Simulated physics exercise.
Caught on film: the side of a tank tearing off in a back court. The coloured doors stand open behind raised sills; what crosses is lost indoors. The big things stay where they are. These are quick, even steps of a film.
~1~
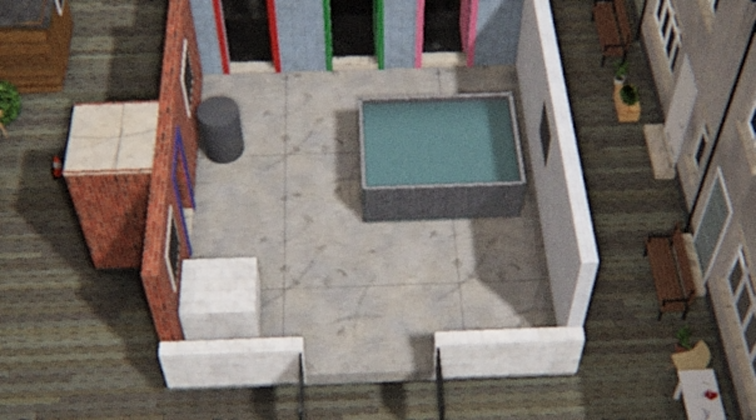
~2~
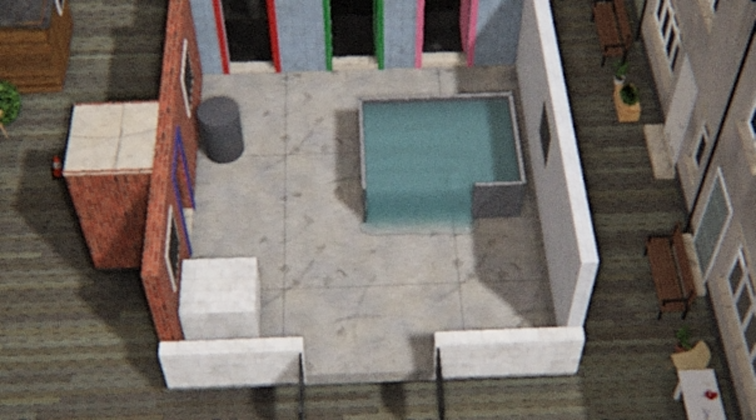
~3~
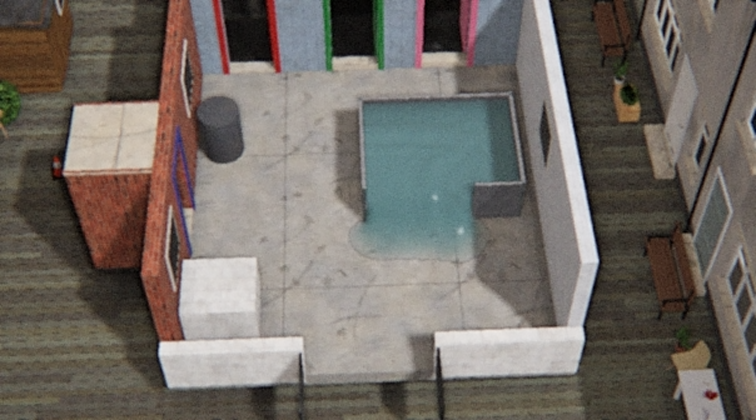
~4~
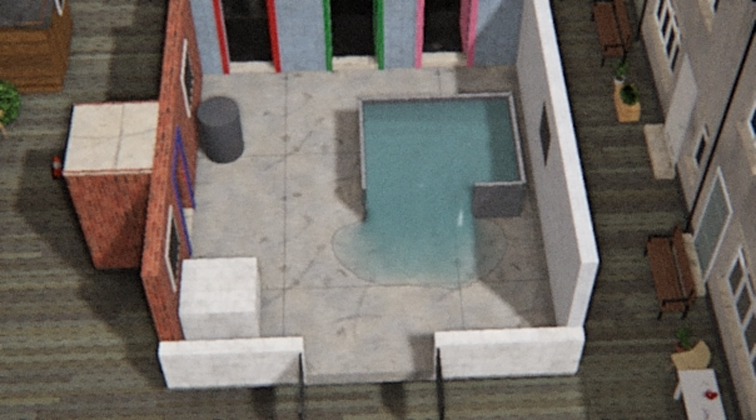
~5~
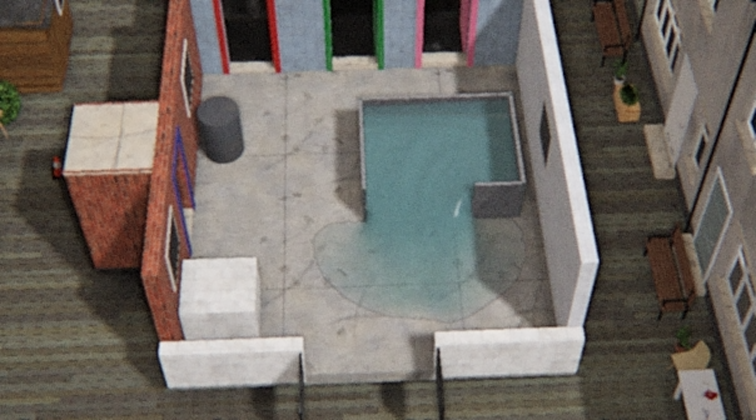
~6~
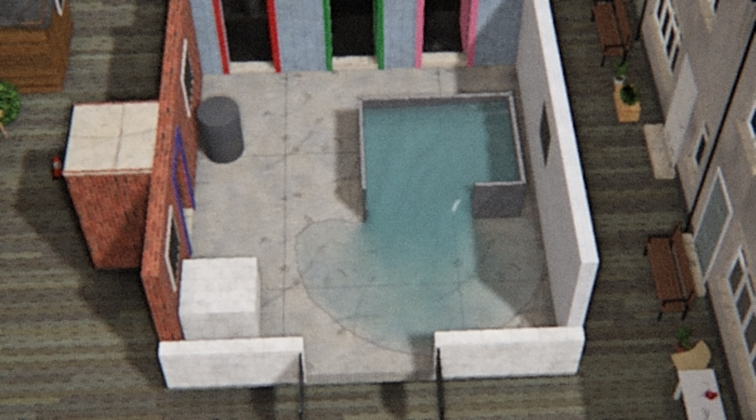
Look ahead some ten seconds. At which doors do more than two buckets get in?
The green door stays under that; the red door stays under that; the pink door stays under that; the blue door stays under that.
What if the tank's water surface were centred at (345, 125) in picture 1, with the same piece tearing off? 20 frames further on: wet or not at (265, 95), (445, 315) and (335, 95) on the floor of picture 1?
In that order: Free of water, awash, free of water.
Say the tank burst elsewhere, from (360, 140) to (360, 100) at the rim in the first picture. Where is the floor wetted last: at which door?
I say the pink door.
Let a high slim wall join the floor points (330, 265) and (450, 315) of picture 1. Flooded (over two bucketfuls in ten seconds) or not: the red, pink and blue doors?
Then: Red floods; pink keeps below it; blue takes more.
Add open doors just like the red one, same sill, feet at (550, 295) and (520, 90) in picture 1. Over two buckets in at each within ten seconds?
In that order: Floods, is under.
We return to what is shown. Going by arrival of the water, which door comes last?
Last comes the red door.
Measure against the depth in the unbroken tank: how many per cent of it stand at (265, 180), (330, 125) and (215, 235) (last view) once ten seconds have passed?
In that order: 4, 4 and 6 per cent.
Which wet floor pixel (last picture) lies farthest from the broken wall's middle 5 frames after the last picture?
Roughly at (261, 363).
A moment on, water covers 35 % of the floor; the green door not reached, the red door not reached, the pink door not reached, the blue door not reached.
Next, water covers 40 % of the floor; the green door not reached, the red door not reached, the pink door not reached, the blue door not reached.
Then, water covers 45 % of the floor; the green door not reached, the red door not reached, the pink door not reached, the blue door wet at the sill, nothing in.
Later, water covers 65 % of the floor; the green door not reached, the red door not reached, the pink door wet at the sill, nothing in, the blue door wet at the sill, nothing in.
In the end, water covers 90 % of the floor; the green door wet at the sill, nothing in, the red door wet at the sill, nothing in, the pink door wet at the sill, nothing in, the blue door wet at the sill, nothing in.
